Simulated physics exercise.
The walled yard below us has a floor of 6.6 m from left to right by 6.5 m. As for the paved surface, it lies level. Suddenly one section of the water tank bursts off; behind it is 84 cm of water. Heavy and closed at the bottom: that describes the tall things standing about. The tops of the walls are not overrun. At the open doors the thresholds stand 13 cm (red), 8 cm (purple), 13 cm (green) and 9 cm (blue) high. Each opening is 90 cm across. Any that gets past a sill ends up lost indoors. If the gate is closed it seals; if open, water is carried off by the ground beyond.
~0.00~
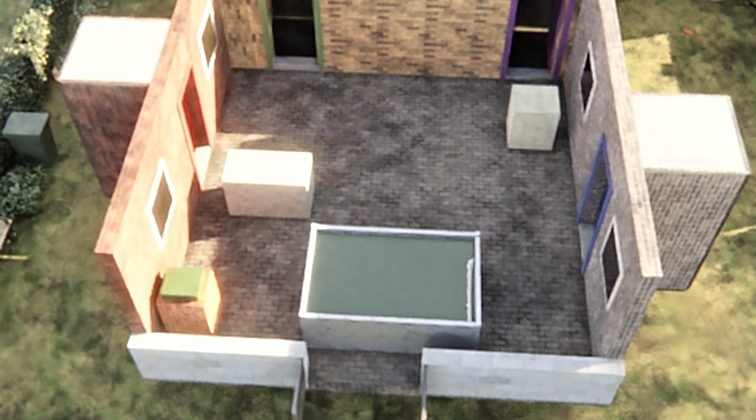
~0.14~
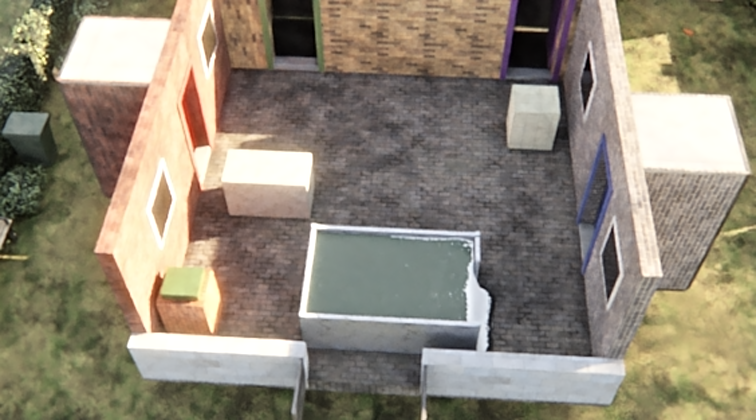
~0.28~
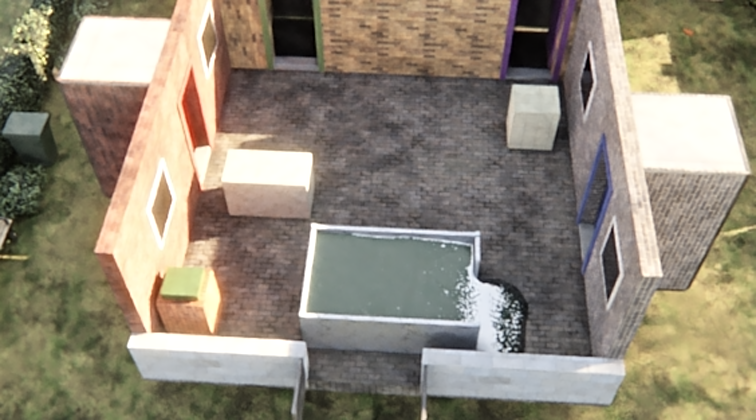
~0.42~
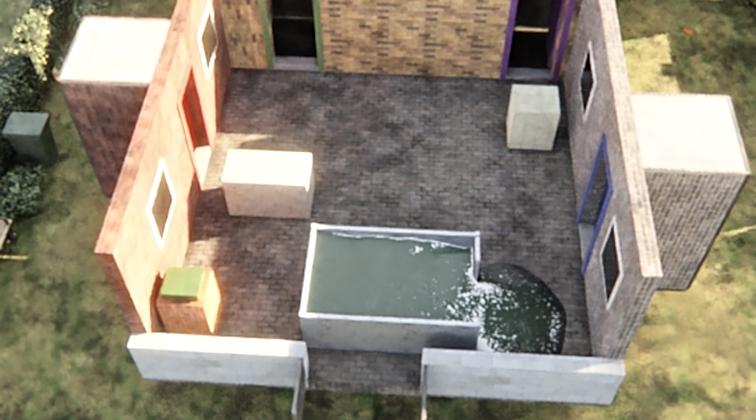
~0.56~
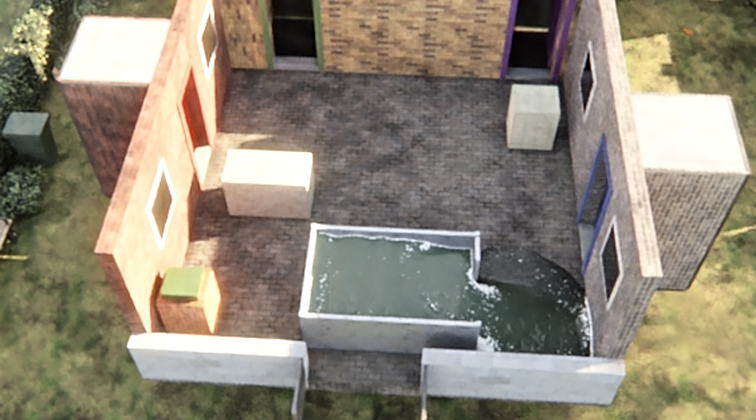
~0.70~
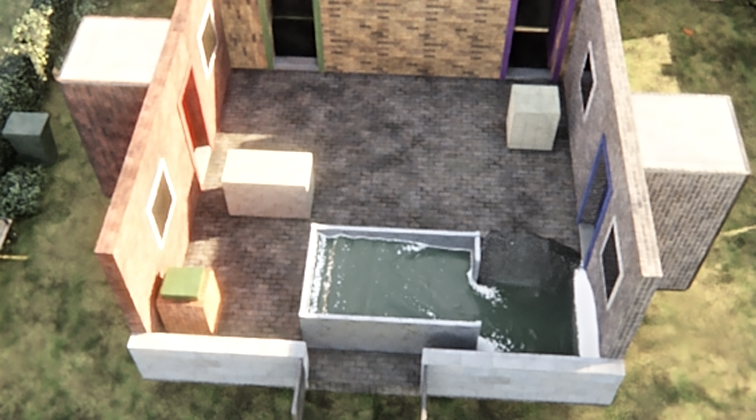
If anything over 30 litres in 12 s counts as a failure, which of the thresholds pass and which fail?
The red door passes. The purple door fails. The green door passes. The blue door fails.
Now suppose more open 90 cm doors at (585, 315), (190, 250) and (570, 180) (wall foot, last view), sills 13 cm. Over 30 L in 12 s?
Well, the first is on the high side, the second is on the low side, and the third is on the low side.
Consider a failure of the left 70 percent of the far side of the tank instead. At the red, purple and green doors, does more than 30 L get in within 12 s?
In that case, red door: Less than that, purple door: More than that, green door: More than that.
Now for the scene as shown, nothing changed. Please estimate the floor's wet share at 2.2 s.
I'd say around 20 % is wet.
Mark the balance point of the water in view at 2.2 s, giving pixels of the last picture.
I'd say somewhere around (471, 304).
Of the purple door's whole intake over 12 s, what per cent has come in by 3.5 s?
By then it's near 15% of the total.
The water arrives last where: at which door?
I'd say the red one.
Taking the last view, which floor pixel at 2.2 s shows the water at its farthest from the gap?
Near (561, 107).
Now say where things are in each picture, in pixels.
Still water, 84 cm deep, in the water tank at (393, 276), in the first picture.
Water pours out at (472, 313) and has run 0.7 m, to a hidden place; typically 7 cm deep outside, 84 cm at the water tank's back, in the second picture.
The front is at (516, 296), 0.9 m from the gap at (472, 314); 1.0 m2 of floor is under water; 84 cm left at the back of the water tank, in the third picture.
Water pours out at (472, 315) and has run 1.4 m, to (558, 311); typically 10 cm deep outside, 84 cm at the water tank's back, in the fourth picture.
Water pours out at (472, 315) and has run 1.9 m, to a hidden place; typically 9 cm deep outside, 82 cm at the water tank's back, in the fifth picture.
Water pours out at (472, 315) and has run 2.2 m, to (580, 259); typically 10 cm deep outside, 72 cm at the water tank's back, in the sixth picture.
After 1.4 s water covers 15 % of the floor and is deepest (66 cm) near (587, 370); red door not reached, purple door not reached, green door not reached, blue door 18 cm at the sill, 9 L in.
After 2.2 s water covers 20 % of the floor and is deepest (54 cm) near (587, 370); red door not reached, purple door not reached, green door not reached, blue door 21 cm at the sill, 42 L in.
After 3.5 s water covers 50 % of the floor and is deepest (34 cm) near (536, 155); red door not reached, purple door 16 cm at the sill, 19 L in, green door not reached, blue door 16 cm at the sill, 94 L in.
After 7.0 s water covers 80 % of the floor and is deepest (20 cm) near (229, 80); red door 6 cm at the sill, 0 L in, purple door 12 cm at the sill, 112 L in, green door 8 cm at the sill, 0 L in, blue door 10 cm at the sill, 130 L in.
After 12.0 s water covers 95 % of the floor and is deepest (12 cm) near (229, 120); red door 10 cm at the sill, 1 L in, purple door 6 cm at the sill, 131 L in, green door 10 cm at the sill, 1 L in, blue door 5 cm at the sill, 132 L in.
